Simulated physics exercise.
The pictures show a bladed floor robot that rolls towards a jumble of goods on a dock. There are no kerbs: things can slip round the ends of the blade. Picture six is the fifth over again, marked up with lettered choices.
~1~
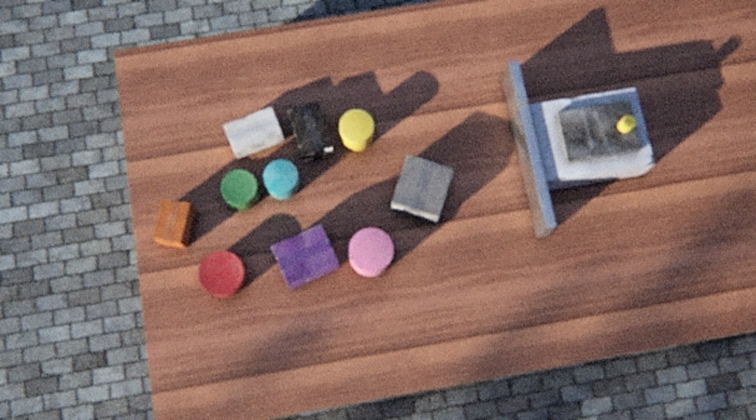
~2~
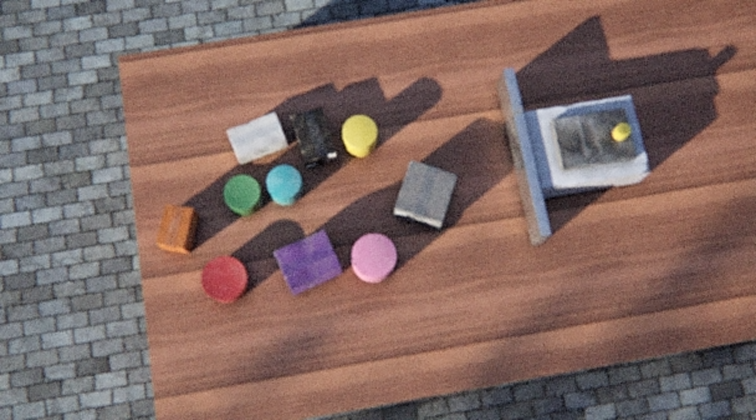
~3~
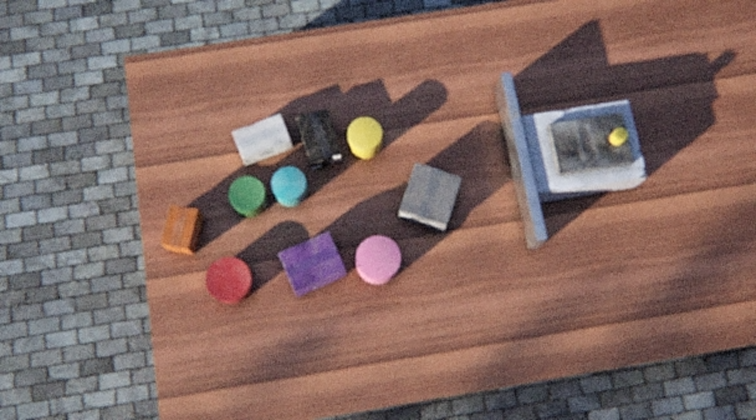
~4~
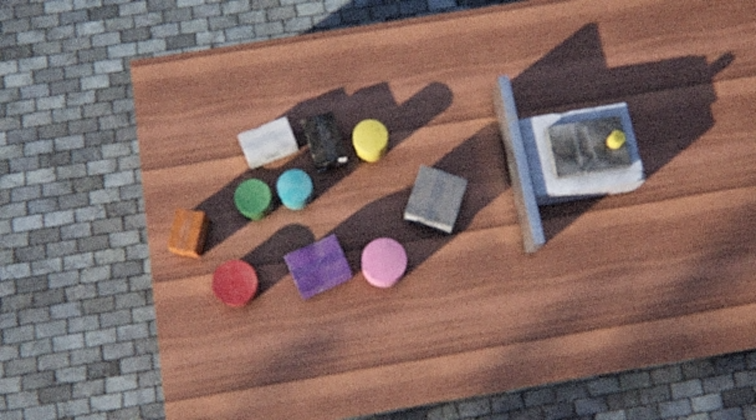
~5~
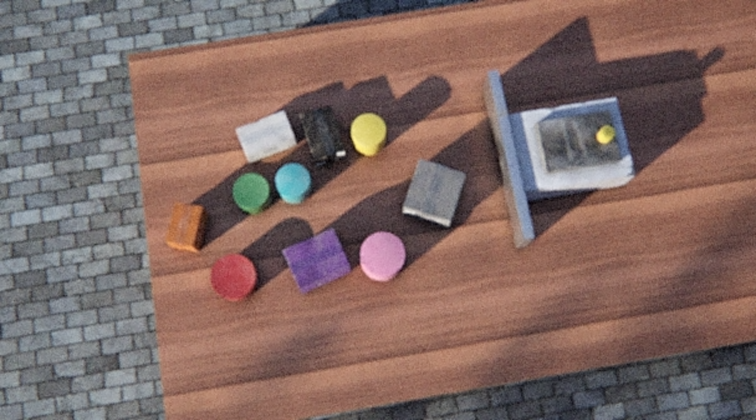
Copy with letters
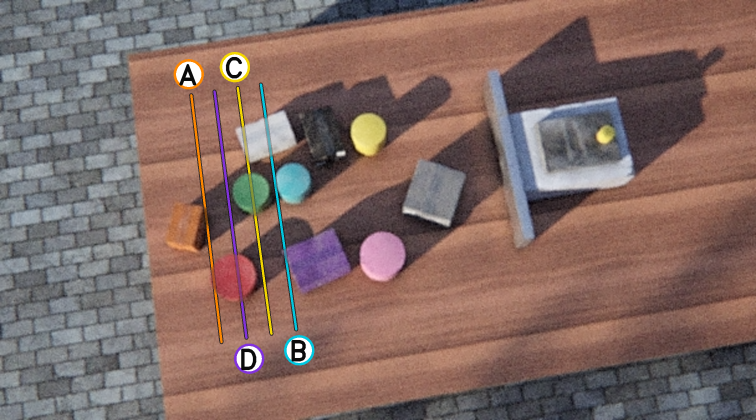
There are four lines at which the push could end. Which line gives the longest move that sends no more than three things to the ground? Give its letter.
The farthest such stop is A.
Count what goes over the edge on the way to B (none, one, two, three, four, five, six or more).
The count is none.
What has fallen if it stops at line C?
The red pail.
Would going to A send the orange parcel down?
By then, yes.
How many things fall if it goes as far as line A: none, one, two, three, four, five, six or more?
By then, three.
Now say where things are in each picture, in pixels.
In the first picture, black parcel (311, 132); yellow canister (356, 130); turquoise canister (282, 180).
In the second picture, robot (588, 140); white parcel (258, 139).
In the third picture, robot (584, 145); green pail (249, 197).
In the fourth picture, robot (582, 148); red pail (236, 284).
In the fifth picture, robot (572, 143); orange parcel (187, 227); black parcel (323, 137); yellow canister (369, 135).
On the marked copy, A at (206, 214); B at (278, 202); C at (254, 206); D at (230, 210).
With A. Early on, robot (463, 160); grey box (376, 211); orange parcel (188, 227).
Further on, robot (352, 178); red pail (177, 298); white parcel (199, 124).
At the end, robot (265, 192); purple parcel over the edge; orange parcel over the edge; three fallen.
As for the rest, B is within the limit but short; C is within the limit but short; D is within the limit but short.
